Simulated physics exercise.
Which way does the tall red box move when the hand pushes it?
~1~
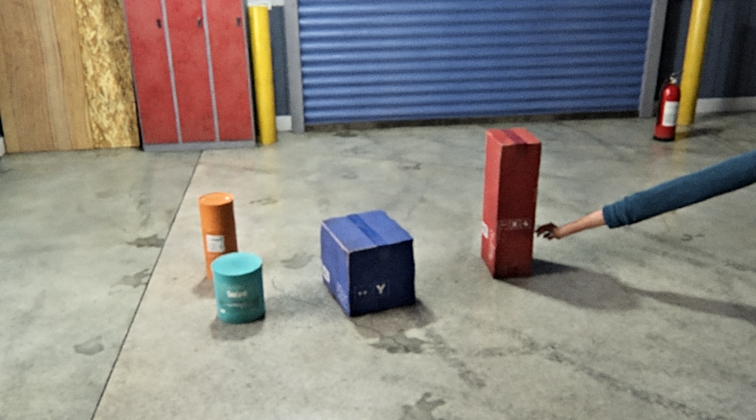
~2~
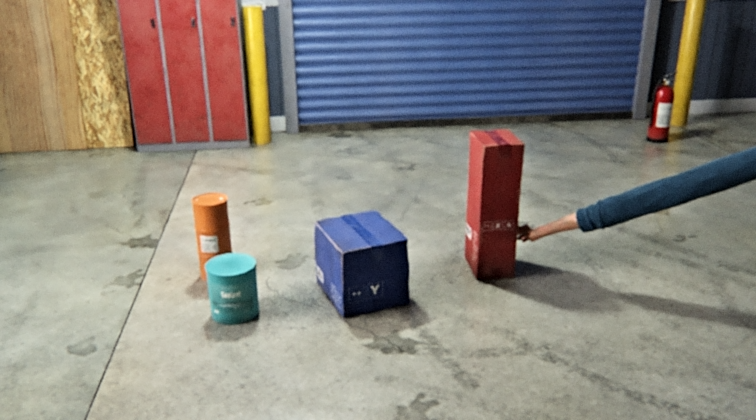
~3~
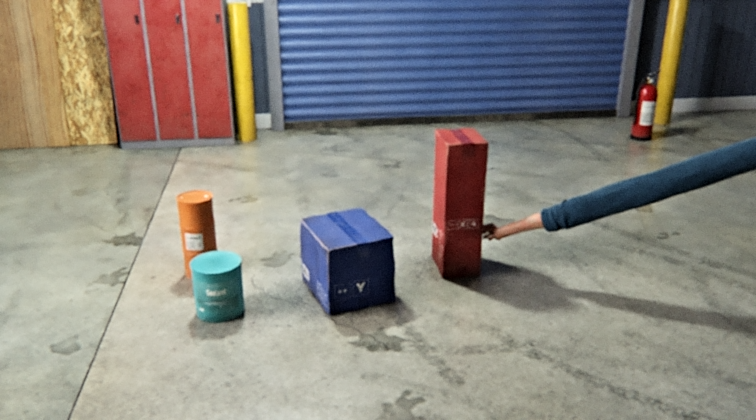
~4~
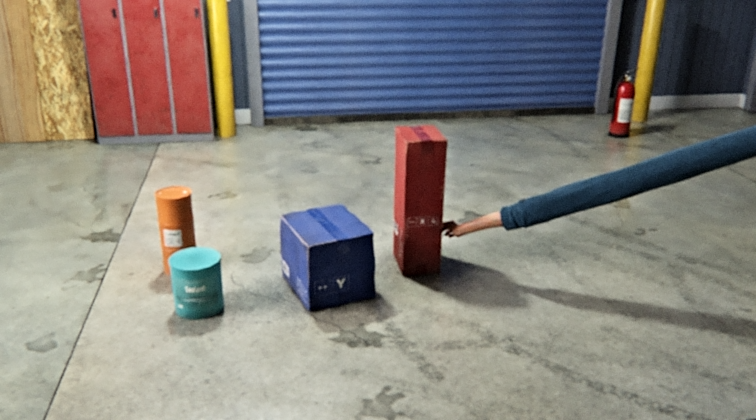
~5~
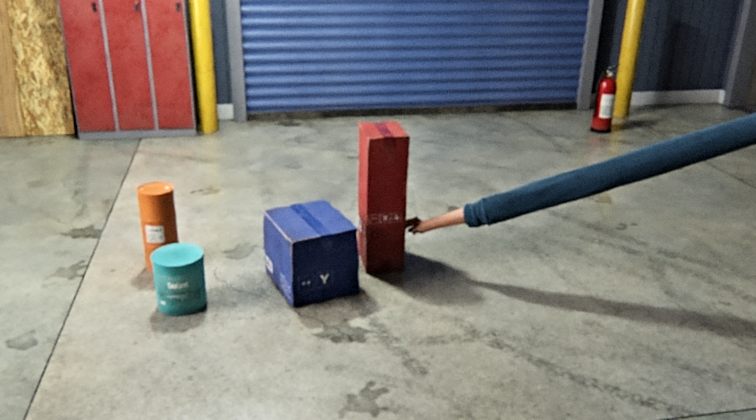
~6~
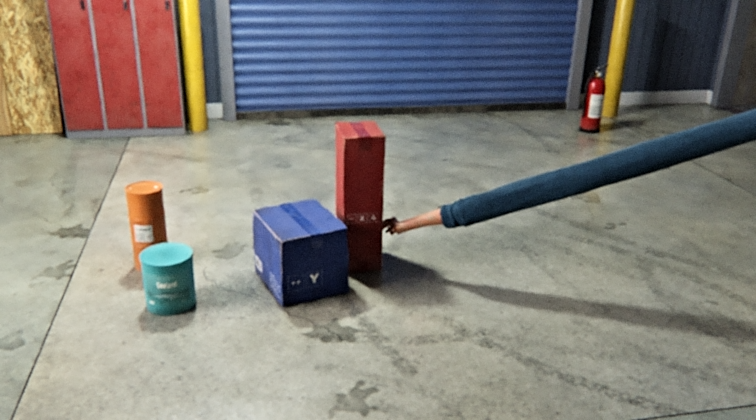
The red box slides to the left, toward the blue box, and stays upright.
